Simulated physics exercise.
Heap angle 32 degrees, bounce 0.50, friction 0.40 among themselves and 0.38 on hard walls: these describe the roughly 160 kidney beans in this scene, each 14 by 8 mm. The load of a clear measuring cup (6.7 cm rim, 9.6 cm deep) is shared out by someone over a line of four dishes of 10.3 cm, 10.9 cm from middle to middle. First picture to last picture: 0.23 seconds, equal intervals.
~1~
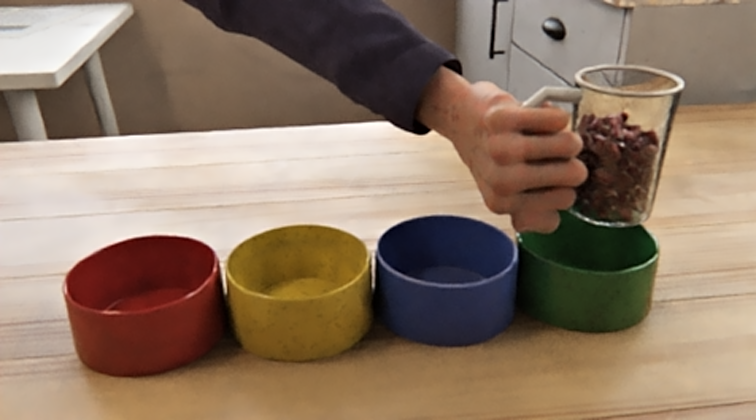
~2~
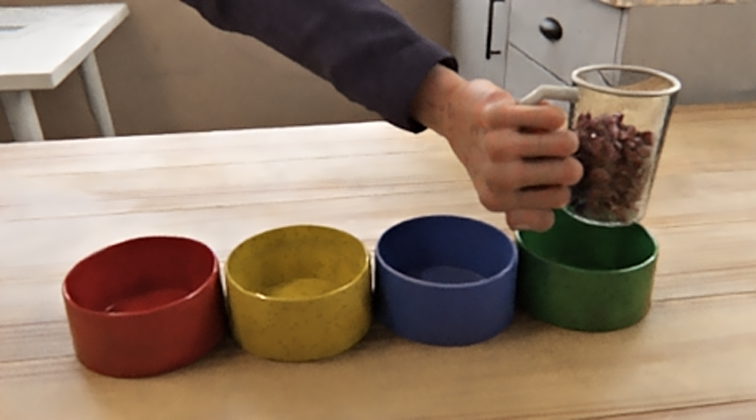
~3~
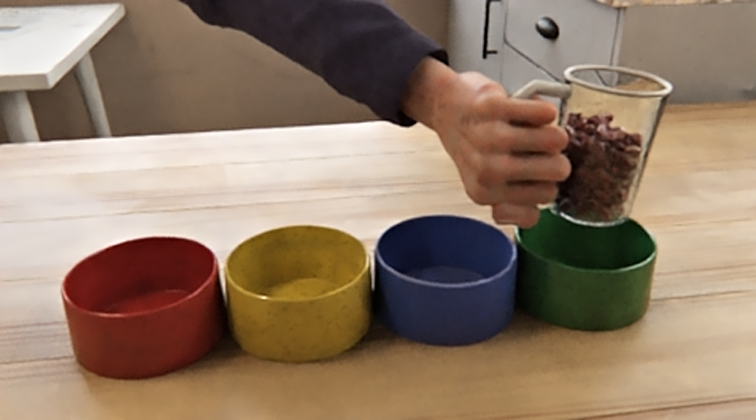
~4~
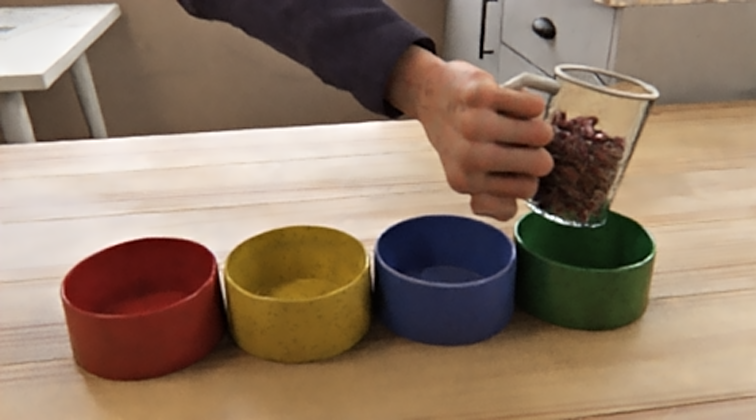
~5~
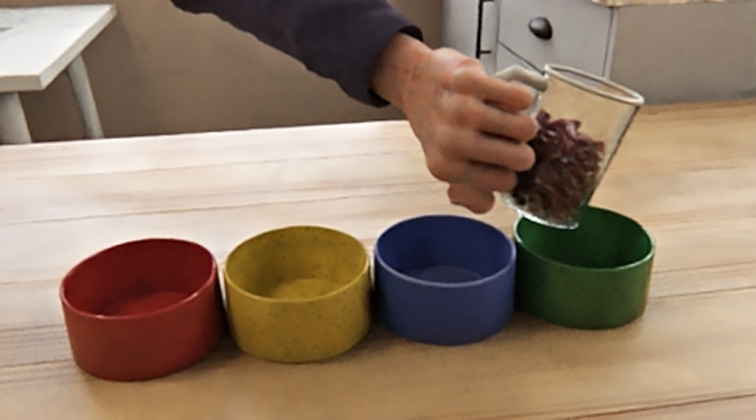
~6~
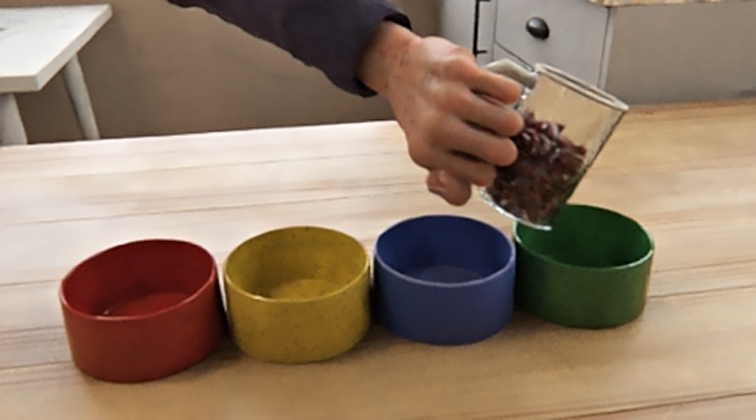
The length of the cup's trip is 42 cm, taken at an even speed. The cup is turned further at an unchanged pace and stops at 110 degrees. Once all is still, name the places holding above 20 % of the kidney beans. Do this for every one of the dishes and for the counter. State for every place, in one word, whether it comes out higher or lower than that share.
Red: Higher, blue: Lower, green: Lower, yellow: Higher, counter: Lower.
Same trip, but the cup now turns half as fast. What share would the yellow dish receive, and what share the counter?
Shares: Yellow at 0; counter at 0.
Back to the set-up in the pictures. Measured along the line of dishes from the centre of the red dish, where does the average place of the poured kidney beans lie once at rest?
6 cm to the right.
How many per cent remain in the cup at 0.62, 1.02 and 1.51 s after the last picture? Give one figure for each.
At the three moments: 95, 35 and 15 percent.
Then, 0.62 s after the last picture, tilt 108 degrees; cup holds 95 %.
Then, 1.02 s after the last picture, tilt 110 degrees; cup holds 35 %, red 5 %, yellow 55 %.
Then, 1.51 s after the last picture, tilt 110 degrees; cup holds 15 %, red 30 %, yellow 55 %.
In the end, red 40 %, blue 0 %, green 0 %, yellow 55 %, counter 0 %.
